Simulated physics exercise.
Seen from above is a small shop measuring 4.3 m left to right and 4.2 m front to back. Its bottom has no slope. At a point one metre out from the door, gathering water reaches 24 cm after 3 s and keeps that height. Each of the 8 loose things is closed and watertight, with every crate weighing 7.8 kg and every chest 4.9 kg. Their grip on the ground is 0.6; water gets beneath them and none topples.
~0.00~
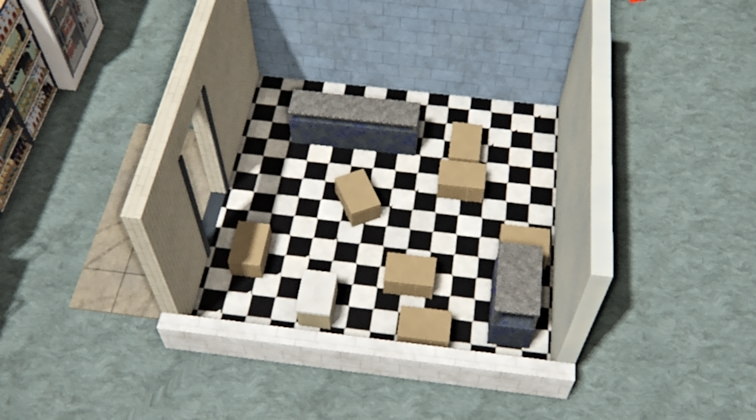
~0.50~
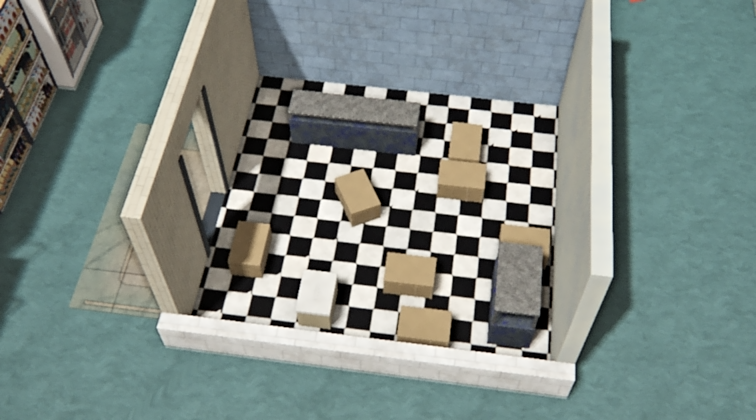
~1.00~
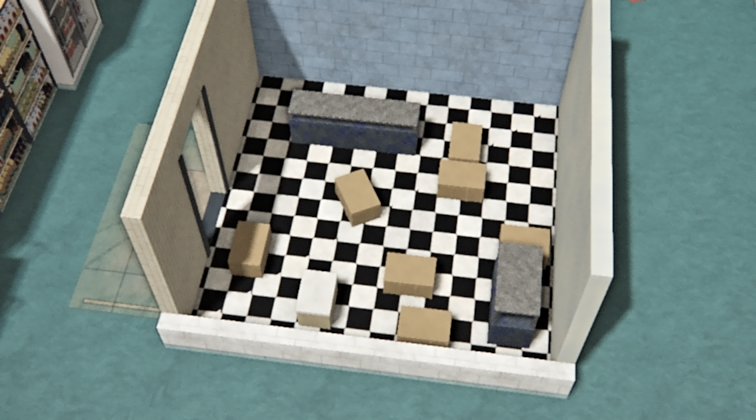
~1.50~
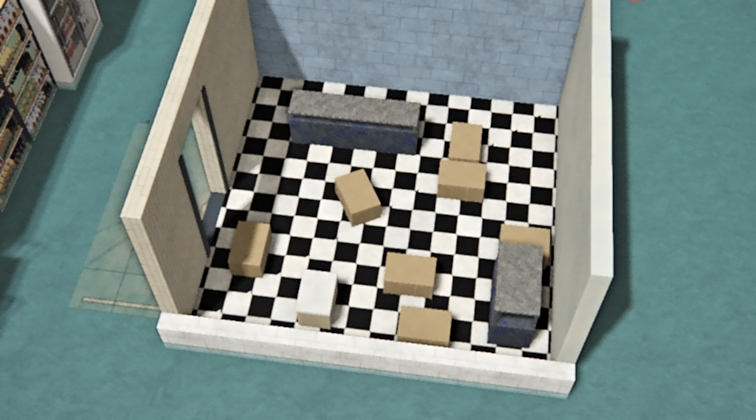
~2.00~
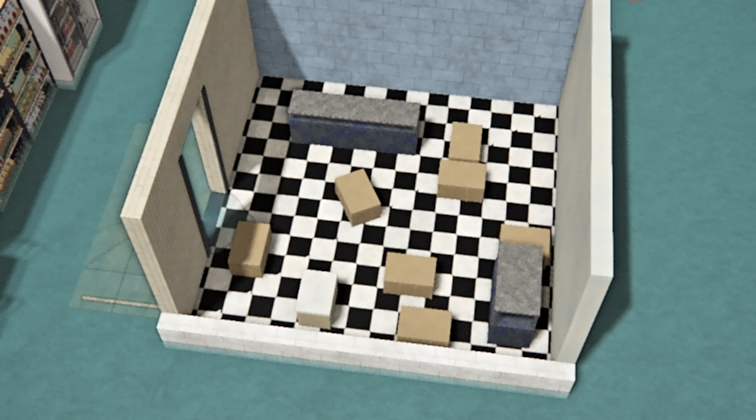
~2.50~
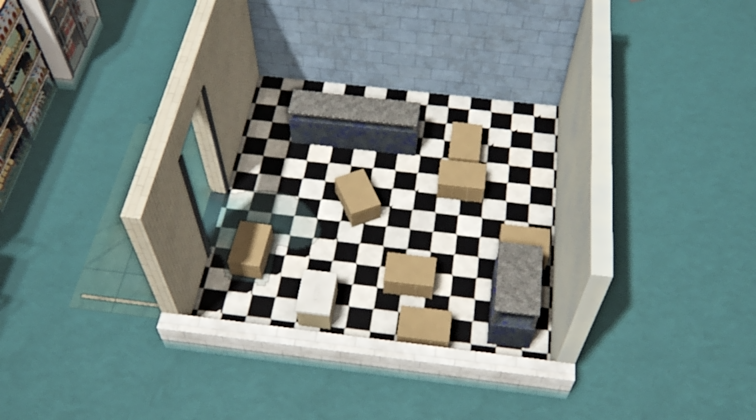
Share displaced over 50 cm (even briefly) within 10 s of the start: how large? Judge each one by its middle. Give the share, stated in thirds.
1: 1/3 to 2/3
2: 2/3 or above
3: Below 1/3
The answer is 2.
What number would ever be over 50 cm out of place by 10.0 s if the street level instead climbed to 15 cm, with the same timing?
Then the count would be 5.
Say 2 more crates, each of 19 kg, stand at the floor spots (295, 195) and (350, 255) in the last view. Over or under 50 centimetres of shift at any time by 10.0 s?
First one exceeds it, second one exceeds it.
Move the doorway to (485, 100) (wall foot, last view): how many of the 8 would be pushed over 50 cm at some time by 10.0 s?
Then it comes to 7 of them.
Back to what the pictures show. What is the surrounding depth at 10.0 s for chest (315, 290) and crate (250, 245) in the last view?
Around 11 cm and 9 cm.
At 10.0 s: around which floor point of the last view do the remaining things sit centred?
Near (450, 215).
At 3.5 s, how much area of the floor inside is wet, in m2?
Flooded: Near 5.0 m2.
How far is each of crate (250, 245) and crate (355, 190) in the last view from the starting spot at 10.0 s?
First 200 cm, then 200 cm.
After 3.5 s 1 of 8 are over 50 cm from their spots; 0 afloat.
After 4.5 s 3 of 8 are over 50 cm from their spots; 2 afloat.
After 7.0 s 6 of 8 are over 50 cm from their spots; 7 afloat.
After 10.0 s 6 of 8 are over 50 cm from their spots, and 6 have been at some point; 8 afloat.
